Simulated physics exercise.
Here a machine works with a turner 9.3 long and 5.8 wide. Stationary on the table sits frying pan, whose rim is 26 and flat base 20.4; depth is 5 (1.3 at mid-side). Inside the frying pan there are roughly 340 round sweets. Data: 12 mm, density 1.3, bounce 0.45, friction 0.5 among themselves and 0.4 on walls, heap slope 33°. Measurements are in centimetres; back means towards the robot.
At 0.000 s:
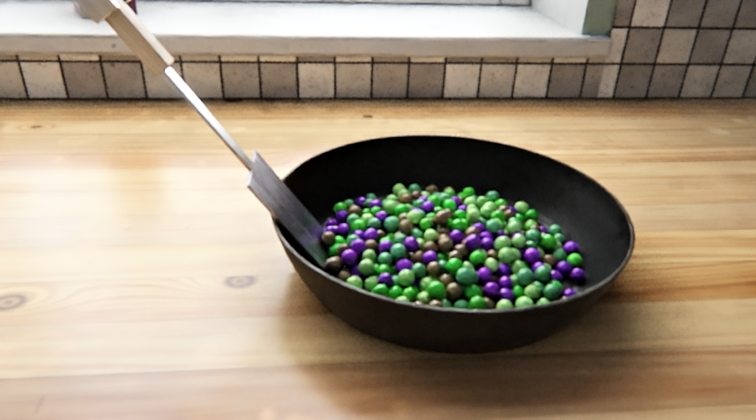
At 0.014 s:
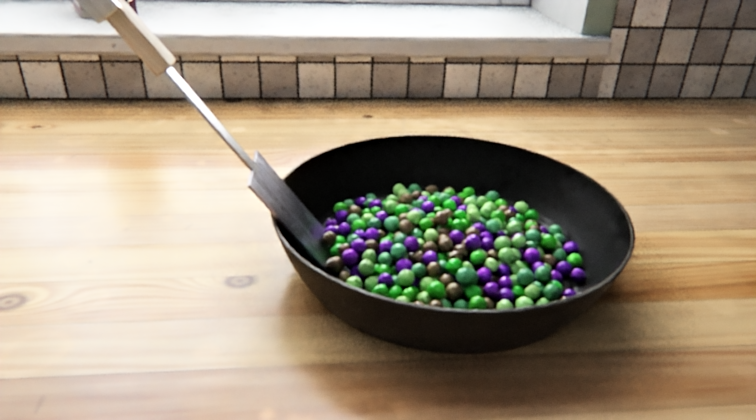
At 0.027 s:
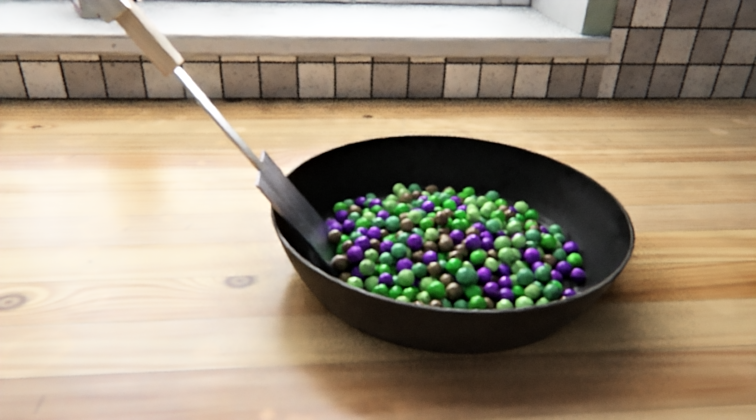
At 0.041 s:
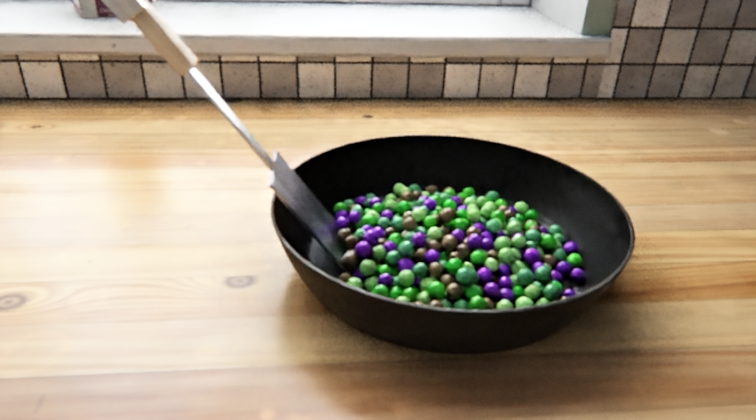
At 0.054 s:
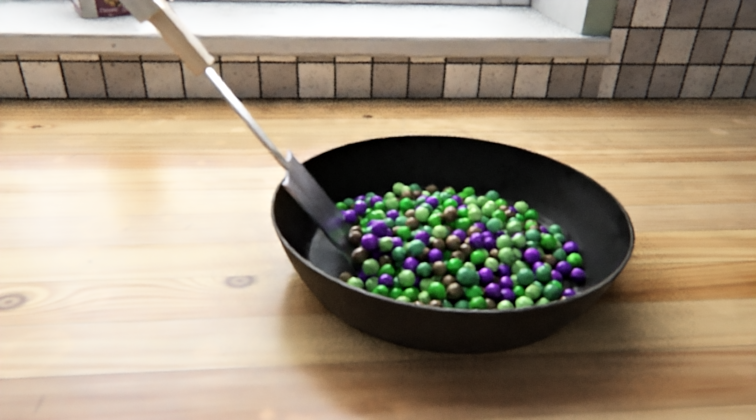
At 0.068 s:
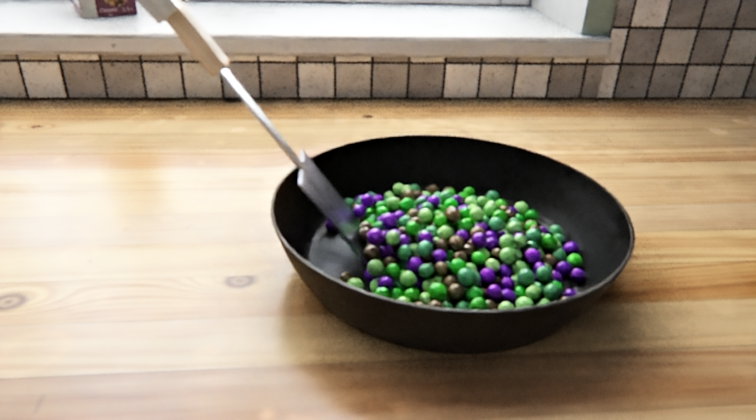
A turner slides right inside the black frying pan, pushing some small colourful balls.
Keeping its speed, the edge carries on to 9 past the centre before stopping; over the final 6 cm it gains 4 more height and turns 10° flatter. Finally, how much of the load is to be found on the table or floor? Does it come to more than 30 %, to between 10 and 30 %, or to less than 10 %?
It comes to less than 10 %.
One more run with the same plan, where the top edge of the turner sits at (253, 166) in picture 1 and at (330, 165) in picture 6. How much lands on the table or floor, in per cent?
15 %.
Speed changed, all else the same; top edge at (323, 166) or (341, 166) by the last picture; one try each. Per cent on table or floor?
Near 15 per cent in the first try and near 20 per cent in the second.
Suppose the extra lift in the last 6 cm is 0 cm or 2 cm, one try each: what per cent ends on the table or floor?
First try about 0 %, second try about 5 %.
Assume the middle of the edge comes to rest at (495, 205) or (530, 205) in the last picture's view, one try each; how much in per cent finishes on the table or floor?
0 % and 0 %.
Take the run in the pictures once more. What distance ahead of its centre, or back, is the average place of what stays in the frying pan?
3.5 cm ahead.
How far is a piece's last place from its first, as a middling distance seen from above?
Roughly 2 cm.
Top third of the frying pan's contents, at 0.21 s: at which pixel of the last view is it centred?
Around (518, 230).
After 0.14 s, sloping 55°, highest piece 5 above the table; 339 in the frying pan.
After 0.21 s, sloping 52°, highest piece 6 above the table; 339 in the frying pan.
After 0.45 s, sloping 45°, highest piece 5 above the table; 324 in the frying pan, 15 on the table or floor.
After 1.50 s, sloping 45°, highest piece 5 above the table; 324 in the frying pan, 15 on the table or floor.
In the end, 324 in the frying pan, 15 on the table or floor. That is 4 % on the table or floor.
